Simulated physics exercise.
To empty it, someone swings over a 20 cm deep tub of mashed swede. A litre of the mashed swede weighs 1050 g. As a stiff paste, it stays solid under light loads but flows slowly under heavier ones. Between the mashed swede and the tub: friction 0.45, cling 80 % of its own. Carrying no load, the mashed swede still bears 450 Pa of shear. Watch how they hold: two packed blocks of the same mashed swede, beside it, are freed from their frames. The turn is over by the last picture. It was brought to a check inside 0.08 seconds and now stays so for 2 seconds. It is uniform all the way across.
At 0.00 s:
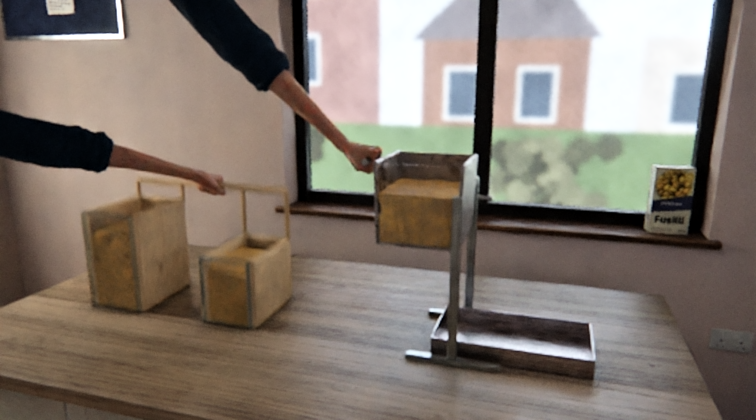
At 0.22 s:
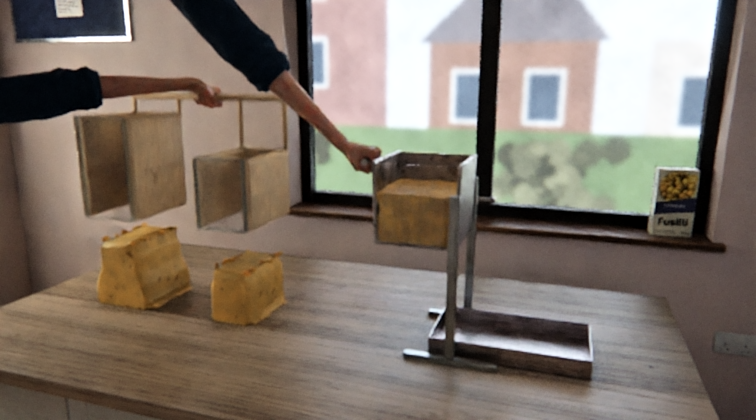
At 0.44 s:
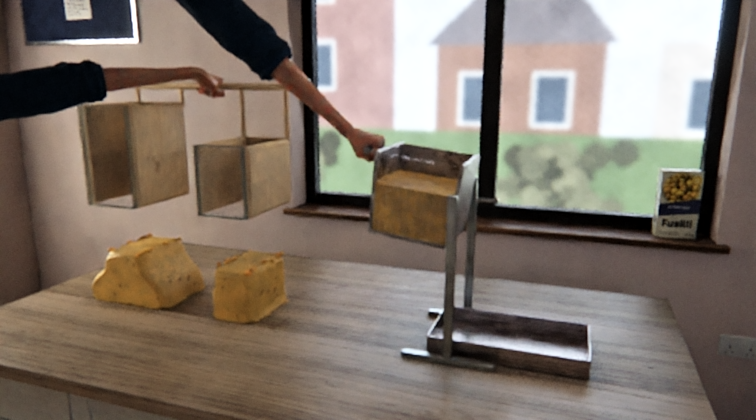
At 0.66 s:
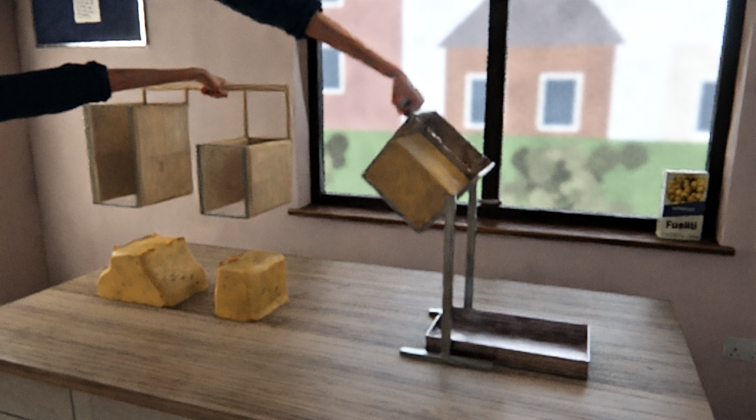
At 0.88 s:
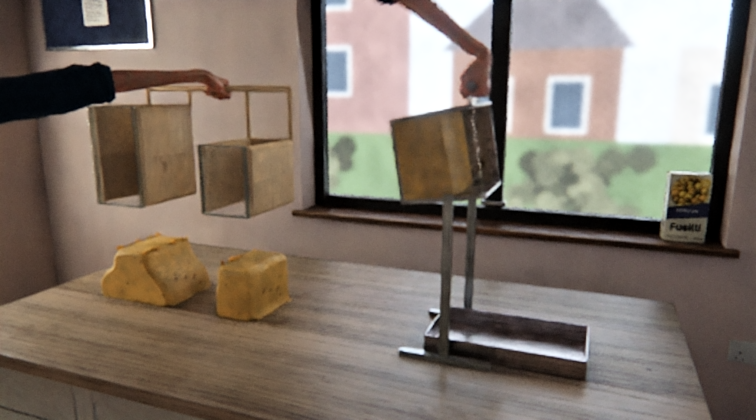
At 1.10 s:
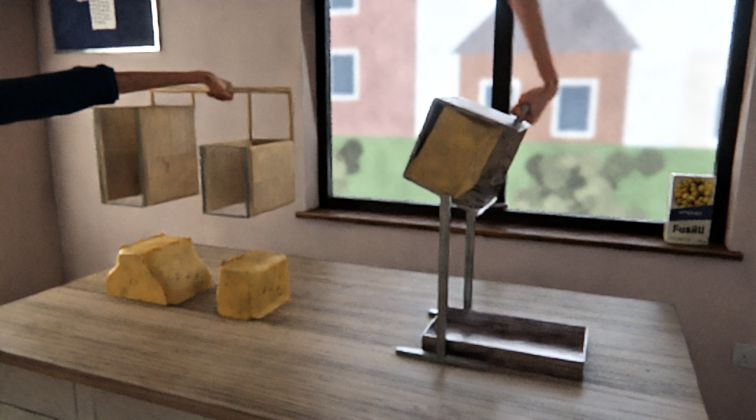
We see a hand lift two joined wooden boxes off yellowish blocks of mash, which sag, the left one more, while another hand swings a stand-mounted tub of mash over to the right, its contents staying inside.
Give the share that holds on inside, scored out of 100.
About 0 per cent.
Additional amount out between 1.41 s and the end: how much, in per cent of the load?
I reckon it's around 35 in a hundred.
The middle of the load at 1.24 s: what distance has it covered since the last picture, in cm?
Close to 7 centimetres.
After 1.24 s, the tub is at 112 degrees and holds 94 %.
After 1.41 s, the tub is at 112 degrees and holds 37 %.
After 1.58 s, the tub is at 112 degrees and holds 13 %.
After 1.75 s, the tub is at 112 degrees and holds 0 %.
After 3.10 s, the tub is at 112 degrees and holds 0 %.
